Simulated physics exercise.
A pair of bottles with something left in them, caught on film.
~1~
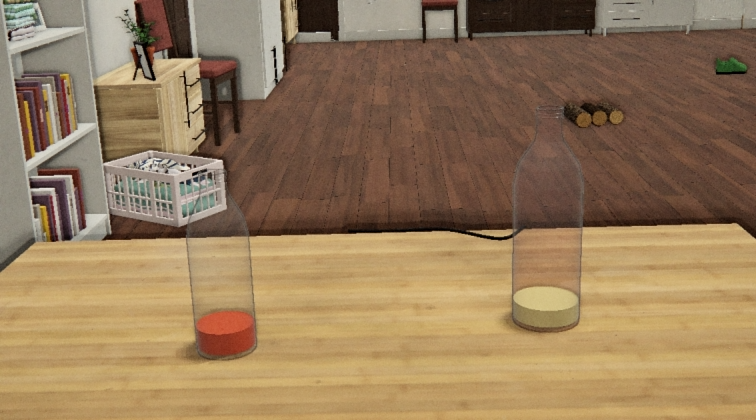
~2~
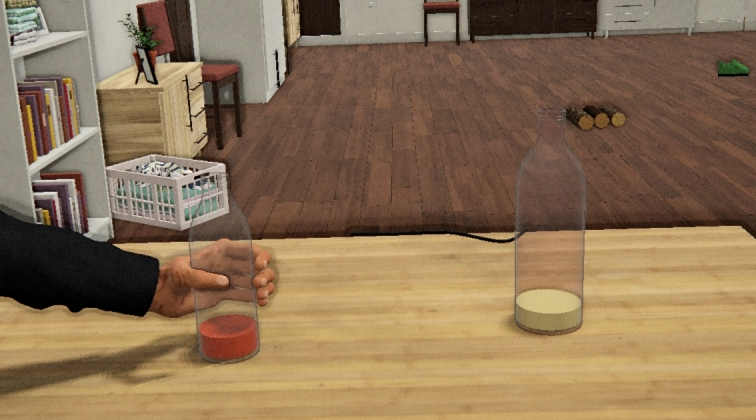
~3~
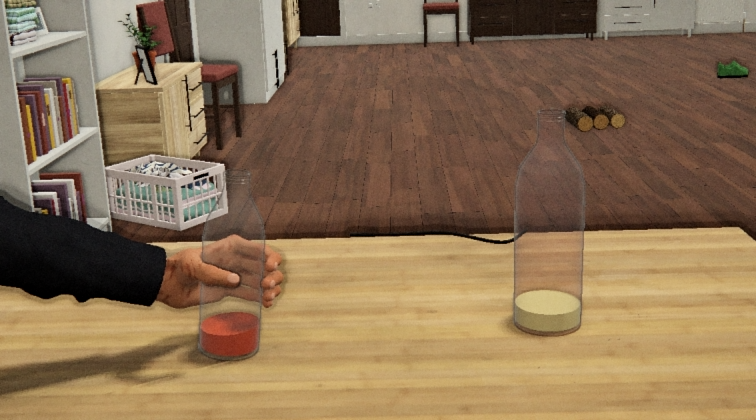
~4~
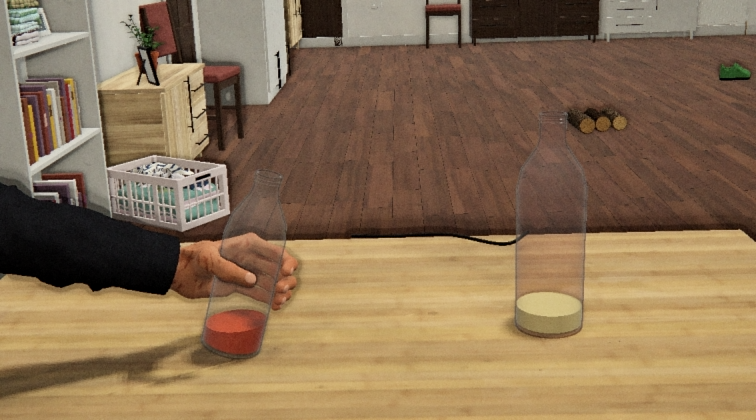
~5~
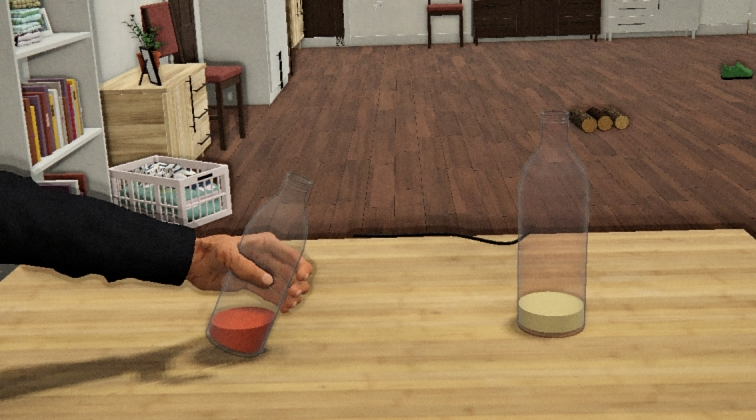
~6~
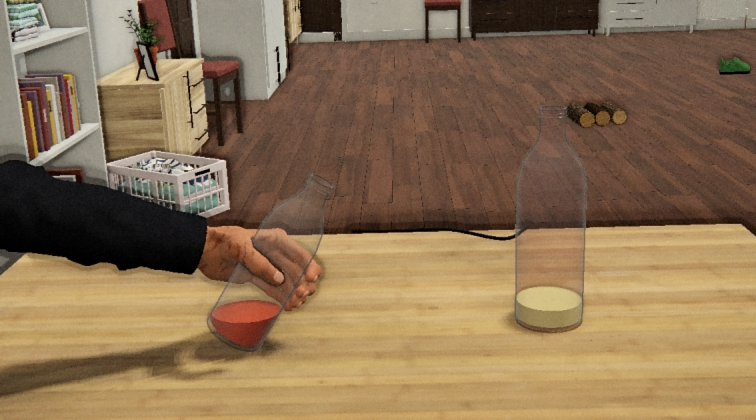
On a wooden table in a room, two clear bottles stood with a little red and pale yellow liquid in them, then a hand gripped the left one and gradually tilted it to the right.
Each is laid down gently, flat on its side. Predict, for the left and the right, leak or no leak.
Left: No leak, right: No leak.
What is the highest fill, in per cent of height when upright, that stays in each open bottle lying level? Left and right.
The first takes 24 %, the second 24 %.
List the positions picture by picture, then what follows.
In the first frame, both stand upright; left bottle (220, 259) nearly empty, open; right bottle (548, 214) nearly empty, open.
In the second frame, a hand takes the left bottle; left bottle nearly empty, surface at (228, 327); right bottle nearly empty, surface at (549, 302).
In the third frame, the left bottle is being lowered; left bottle (233, 260) nearly empty; right bottle (549, 218) nearly empty.
In the fourth frame, the left bottle is being lowered; left bottle nearly empty, surface at (236, 322); right bottle nearly empty, surface at (549, 305).
In the fifth frame, the left bottle is being lowered; left bottle (267, 259) tipped 25°; right bottle (553, 220) nearly empty.
In the sixth frame, the left bottle is being lowered; left bottle (278, 256) tipped 30°, open; right bottle nearly empty, surface at (549, 299), open.
A moment on, the left bottle is nearly down; left bottle, all still inside.
Further on, the left bottle lies flat; left bottle, all still inside.
When it is over, both lie flat; left bottle, all still inside; right bottle, all still inside.
